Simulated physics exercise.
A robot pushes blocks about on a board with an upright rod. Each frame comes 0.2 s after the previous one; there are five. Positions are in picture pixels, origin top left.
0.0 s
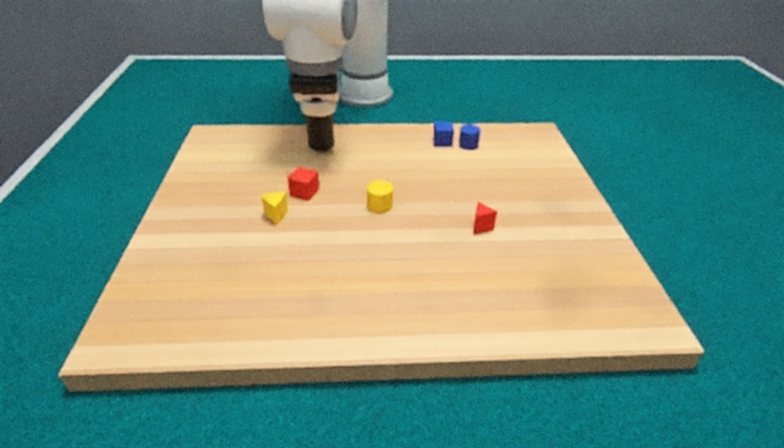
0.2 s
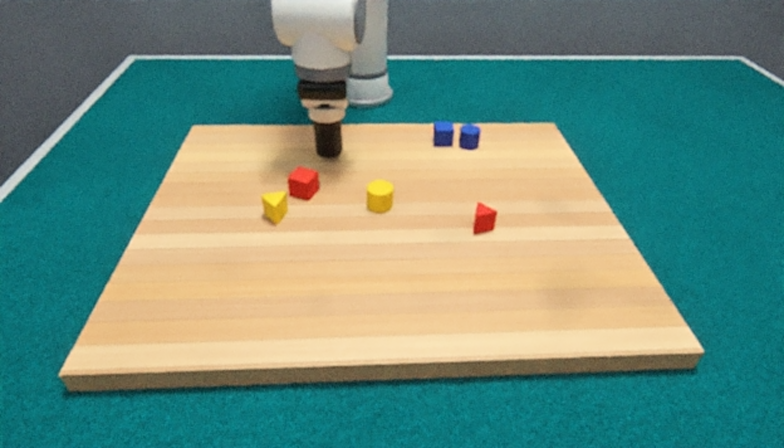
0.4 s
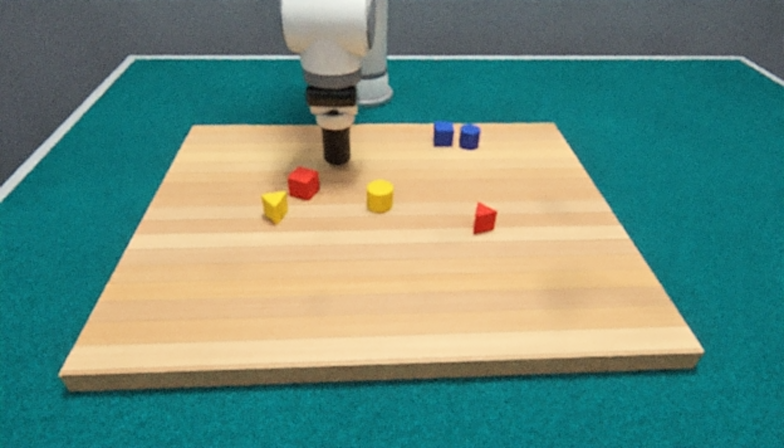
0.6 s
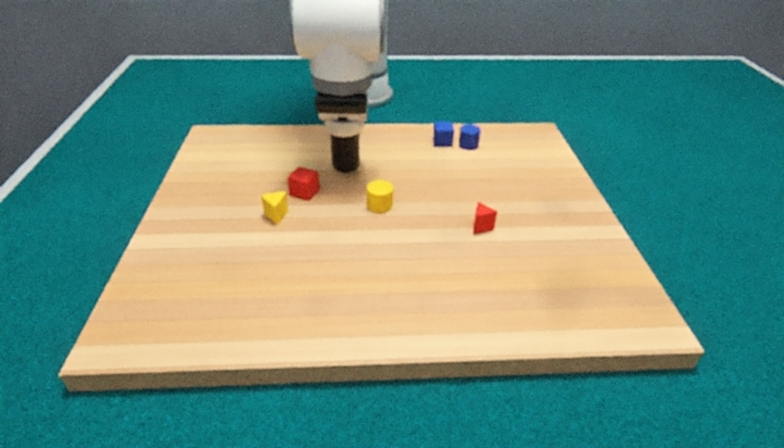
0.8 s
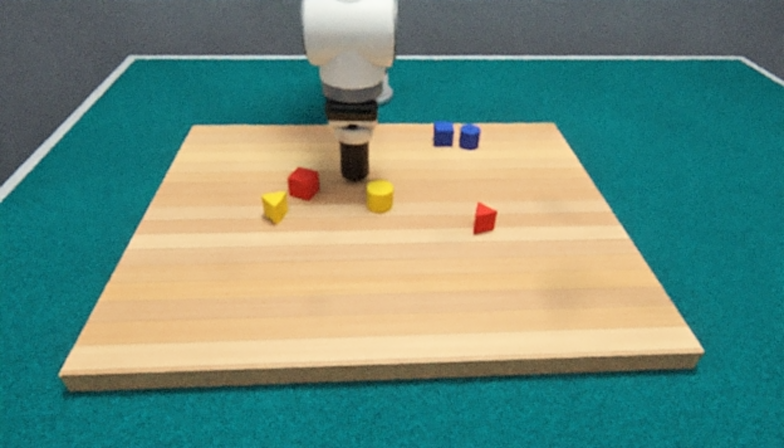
A robot arm holding a dark upright rod moves a short way forward and to the right over a wooden board, passing behind a red block and nearing a yellow cylinder, while all the coloured blocks stay still.
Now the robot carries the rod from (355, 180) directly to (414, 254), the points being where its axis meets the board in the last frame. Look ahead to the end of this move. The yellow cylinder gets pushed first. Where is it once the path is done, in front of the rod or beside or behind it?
Shed along the way.
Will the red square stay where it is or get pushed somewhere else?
In the end it has not been moved.
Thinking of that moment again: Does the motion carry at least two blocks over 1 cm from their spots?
No - that is not the case.
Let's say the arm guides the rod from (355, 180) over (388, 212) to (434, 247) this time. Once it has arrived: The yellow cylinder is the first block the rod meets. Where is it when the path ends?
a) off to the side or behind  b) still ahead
b (still ahead)
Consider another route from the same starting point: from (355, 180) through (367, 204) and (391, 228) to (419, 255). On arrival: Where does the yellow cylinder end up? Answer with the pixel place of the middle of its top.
In the picture, it is at (428, 210).
What follows on the original path. One third of the way, rod (371, 196); yellow cylinder (392, 197).
Two thirds of the way, rod (391, 220); yellow cylinder (421, 216).
At the end, rod (414, 248); red square unmoved; yellow cylinder (444, 227).
